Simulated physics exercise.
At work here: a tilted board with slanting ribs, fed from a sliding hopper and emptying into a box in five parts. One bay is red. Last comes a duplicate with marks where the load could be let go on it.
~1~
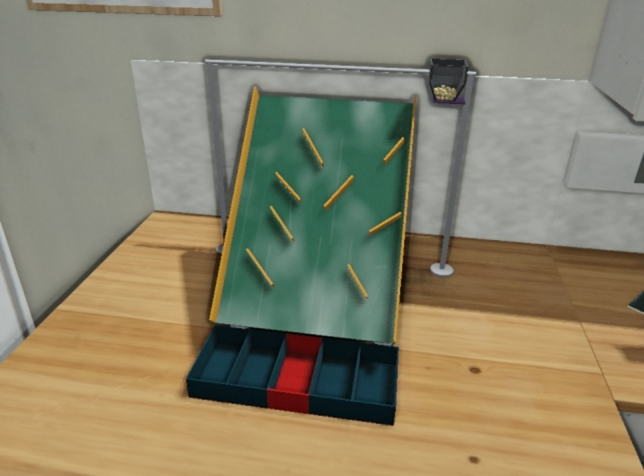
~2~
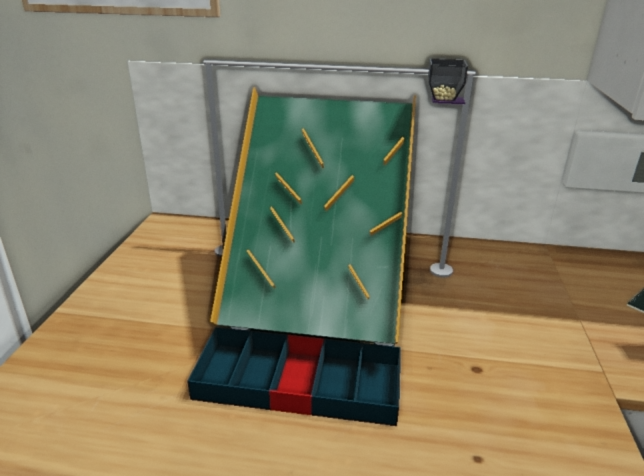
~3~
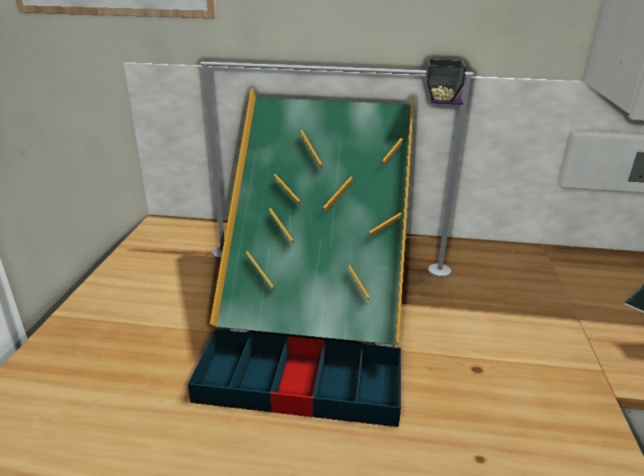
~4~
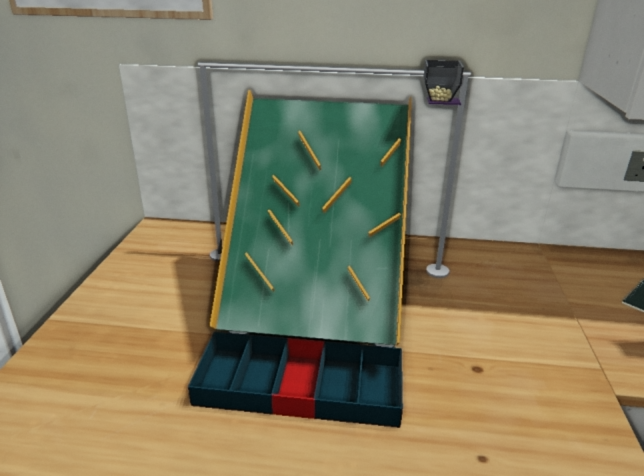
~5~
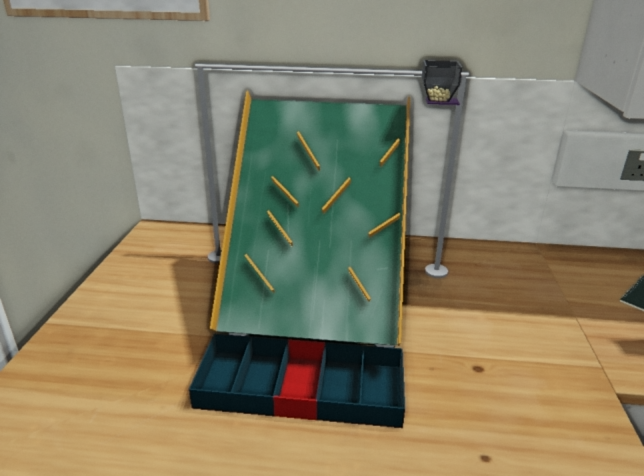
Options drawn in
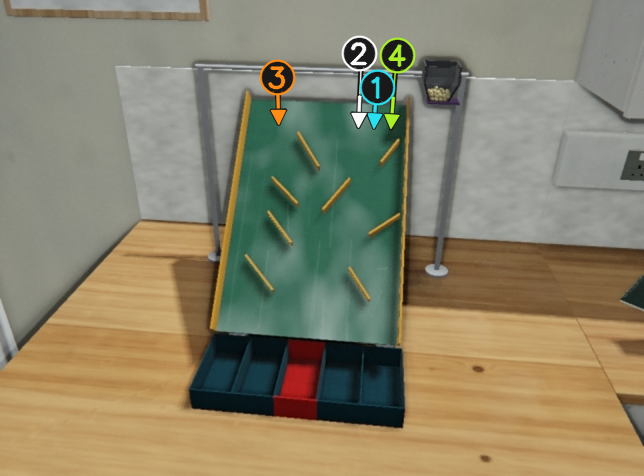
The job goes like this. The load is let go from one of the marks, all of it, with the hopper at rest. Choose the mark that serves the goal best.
Mark 4.
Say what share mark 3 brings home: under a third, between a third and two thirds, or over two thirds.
It is under a third.
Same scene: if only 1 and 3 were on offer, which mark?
Here it is mark 1.
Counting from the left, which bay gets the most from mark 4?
The third.
On the marked copy, mark 1 meets the board at (374, 123); mark 2 meets the board at (358, 122); mark 3 meets the board at (278, 119); mark 4 meets the board at (391, 123).
With 1, about a third in the red bay, about half in other bays, a small part outside the box.
With 2, about a quarter in the red bay, about half in other bays, a small part outside the box.
With 3, a small part in the red bay, most in other bays, a small part outside the box.
With 4, about half in the red bay, about a quarter in other bays, a small part held on the board, a small part outside the box.
